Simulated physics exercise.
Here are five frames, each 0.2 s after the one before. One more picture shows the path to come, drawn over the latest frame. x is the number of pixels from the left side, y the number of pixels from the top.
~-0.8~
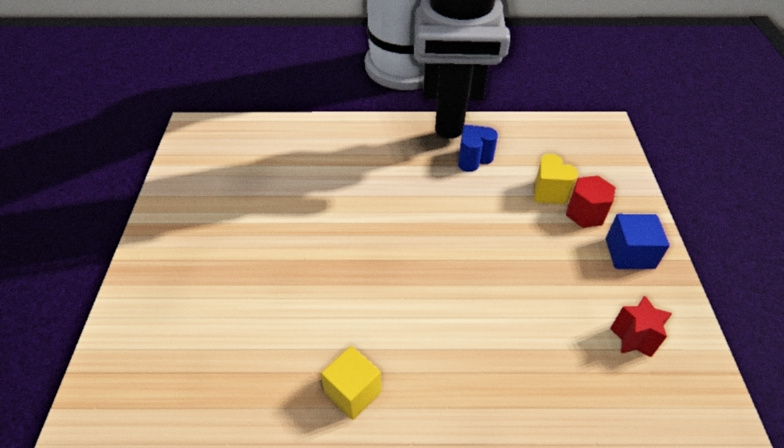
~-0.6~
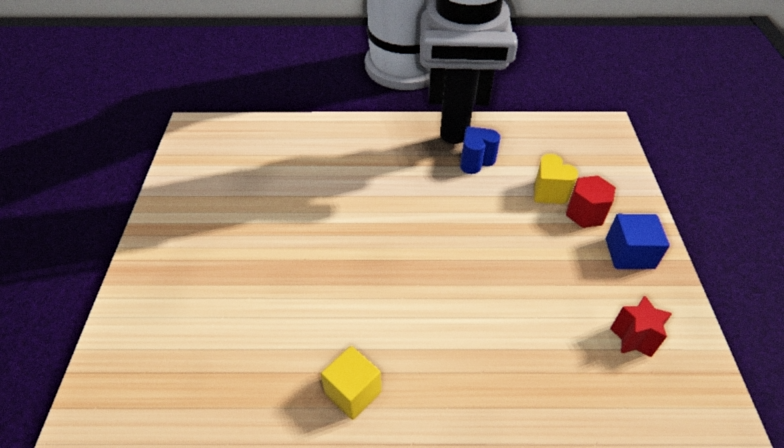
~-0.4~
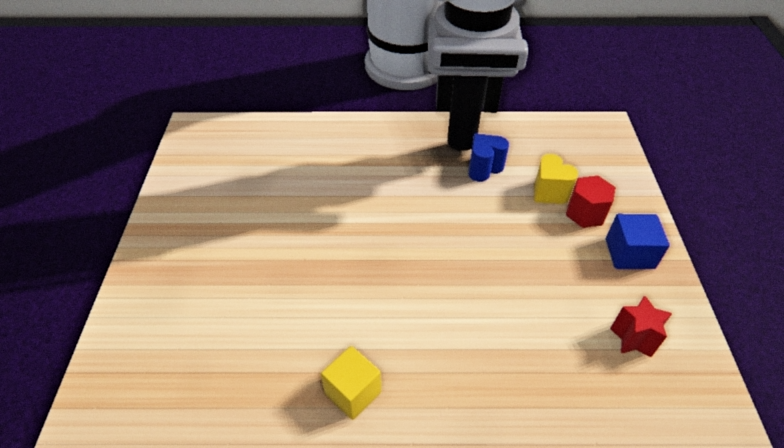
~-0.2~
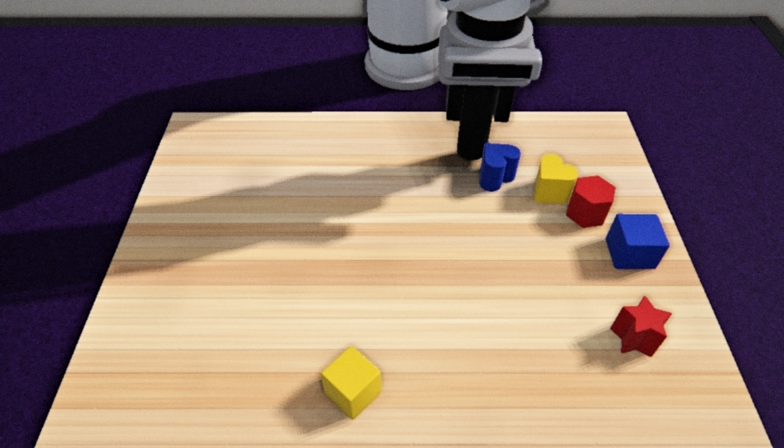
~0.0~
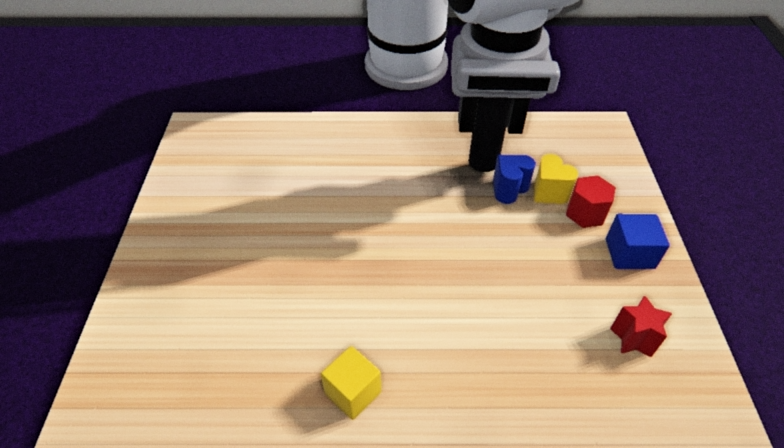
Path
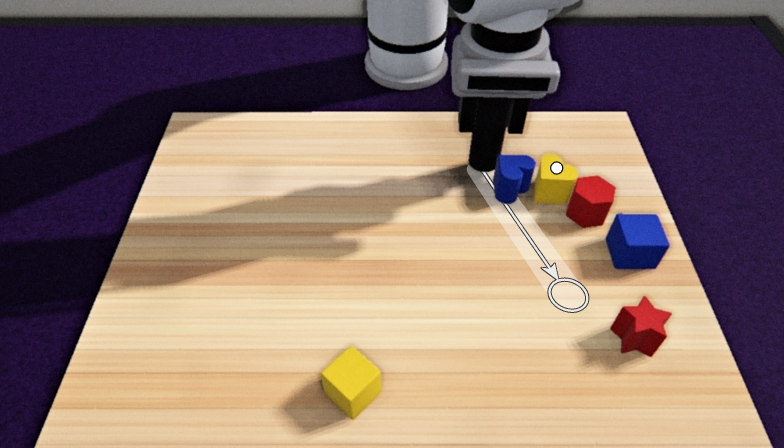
A pale wooden board lies on a dark purple surface, seen from above its front edge by a still camera. A blue heart sits near the back, with a yellow heart, red hexagonal block, blue cube and red star down the right and a yellow cube at the front. A robot arm's black peg slides rightward and slightly forward, pushing the blue heart a short way up close beside the yellow one.
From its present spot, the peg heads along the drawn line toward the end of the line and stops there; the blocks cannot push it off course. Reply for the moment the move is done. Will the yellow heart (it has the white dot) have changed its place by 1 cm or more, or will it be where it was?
The block moves away from its spot.
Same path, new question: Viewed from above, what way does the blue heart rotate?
From above, counter-clockwise.
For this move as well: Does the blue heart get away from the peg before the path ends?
Yes, that is how it ends up.
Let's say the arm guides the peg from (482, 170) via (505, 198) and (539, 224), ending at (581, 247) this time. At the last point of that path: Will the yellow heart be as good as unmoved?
No, that is not how it ends up.
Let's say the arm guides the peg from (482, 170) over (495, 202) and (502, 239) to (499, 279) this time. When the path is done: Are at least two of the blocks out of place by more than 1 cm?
My answer is no.
Path on the board, straight from (482, 170) to (568, 295); the dot is on the yellow heart.
What follows on the original path. One third of the way, peg (510, 200); blue heart (548, 185), turned 95° anticlockwise; yellow heart (566, 168); red six-sided block (600, 189), turned 15° clockwise.
Two thirds of the way, peg (539, 241); blue heart (555, 188), turned 120° anticlockwise; yellow heart (566, 168); red six-sided block (600, 189), turned 15° clockwise.
At the end, peg (572, 287); blue heart (555, 188), turned 120° anticlockwise; yellow heart (566, 168); red six-sided block (600, 189), turned 15° clockwise; red star in place.
